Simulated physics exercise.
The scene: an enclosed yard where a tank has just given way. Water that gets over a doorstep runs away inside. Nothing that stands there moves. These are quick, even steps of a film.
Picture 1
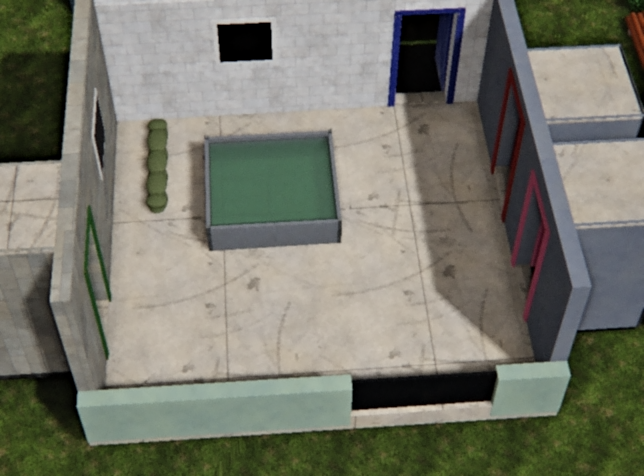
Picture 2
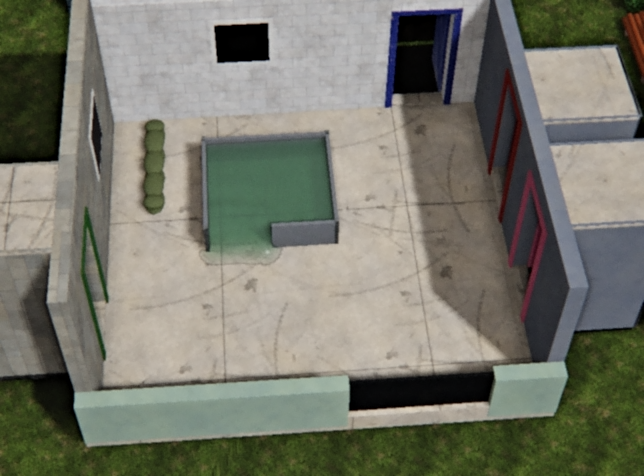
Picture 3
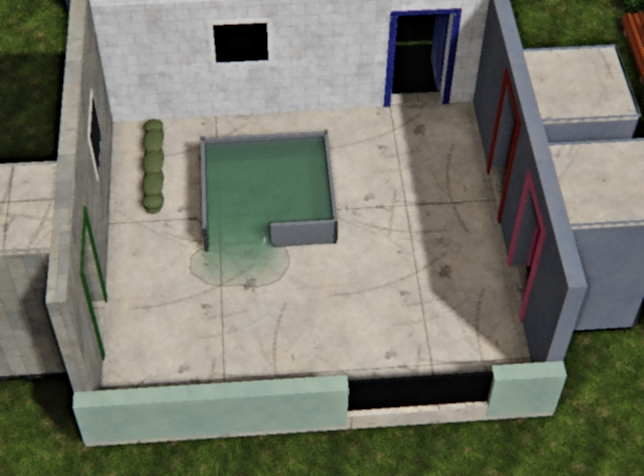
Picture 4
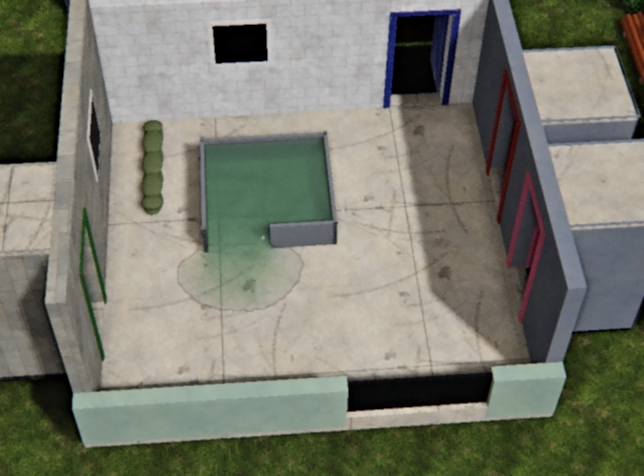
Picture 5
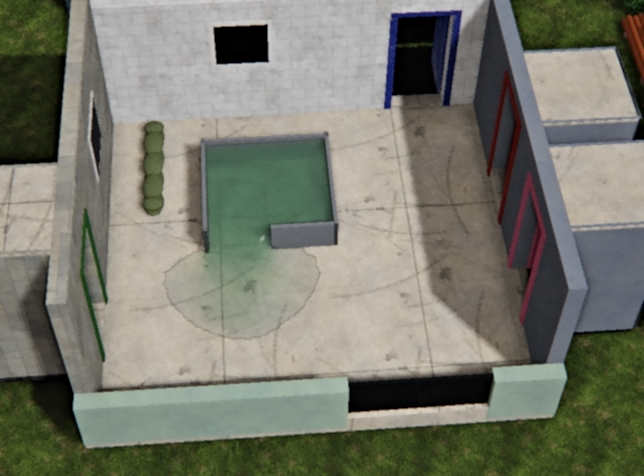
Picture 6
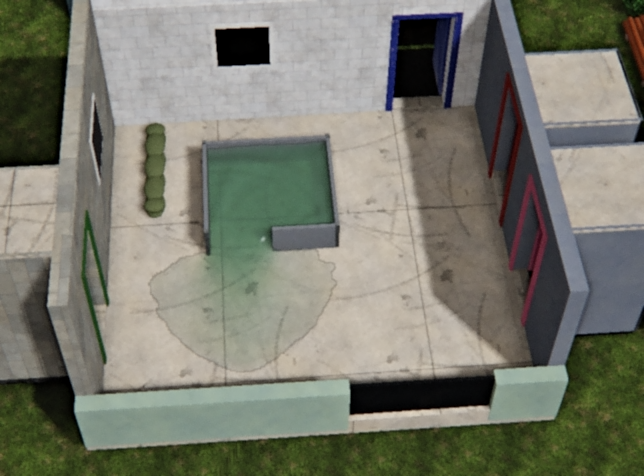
Green water pouring through a gap in a low grey tank and spreading in a widening pool across the walled yard's pale floor.
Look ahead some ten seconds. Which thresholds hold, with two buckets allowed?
In the end: The pink door holds within the limit; the blue door holds within the limit; the green door floods; the red door holds within the limit.
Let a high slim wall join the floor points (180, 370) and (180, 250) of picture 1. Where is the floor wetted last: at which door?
The one in blue.
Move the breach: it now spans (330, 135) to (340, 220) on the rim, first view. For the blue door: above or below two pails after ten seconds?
One by one: Blue door floods.
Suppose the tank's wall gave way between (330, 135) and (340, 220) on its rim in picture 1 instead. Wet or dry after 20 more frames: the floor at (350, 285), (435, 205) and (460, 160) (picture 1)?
One after the other: No water, flooded, flooded.
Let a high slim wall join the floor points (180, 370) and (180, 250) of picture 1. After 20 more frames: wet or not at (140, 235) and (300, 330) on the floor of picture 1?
One after the other: Dry, flooded.
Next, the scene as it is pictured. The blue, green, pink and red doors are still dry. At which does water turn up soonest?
It is the green-painted one.
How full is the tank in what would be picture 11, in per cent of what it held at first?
Roughly 72 per cent.
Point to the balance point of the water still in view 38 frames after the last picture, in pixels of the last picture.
Around (262, 291).
A moment on, water covers 25 % of the floor; the pink door not reached, the blue door not reached, the green door not reached, the red door not reached.
Next, water covers 30 % of the floor; the pink door not reached, the blue door not reached, the green door under two buckets in, the red door not reached.
Then, water covers 35 % of the floor; the pink door not reached, the blue door not reached, the green door over two buckets in, the red door not reached.
Later, water covers 60 % of the floor; the pink door wet at the sill, nothing in, the blue door not reached, the green door over two buckets in, the red door wet at the sill, nothing in.
In the end, water covers 95 % of the floor; the pink door wet at the sill, nothing in, the blue door wet at the sill, nothing in, the green door far over two buckets in, the red door wet at the sill, nothing in.
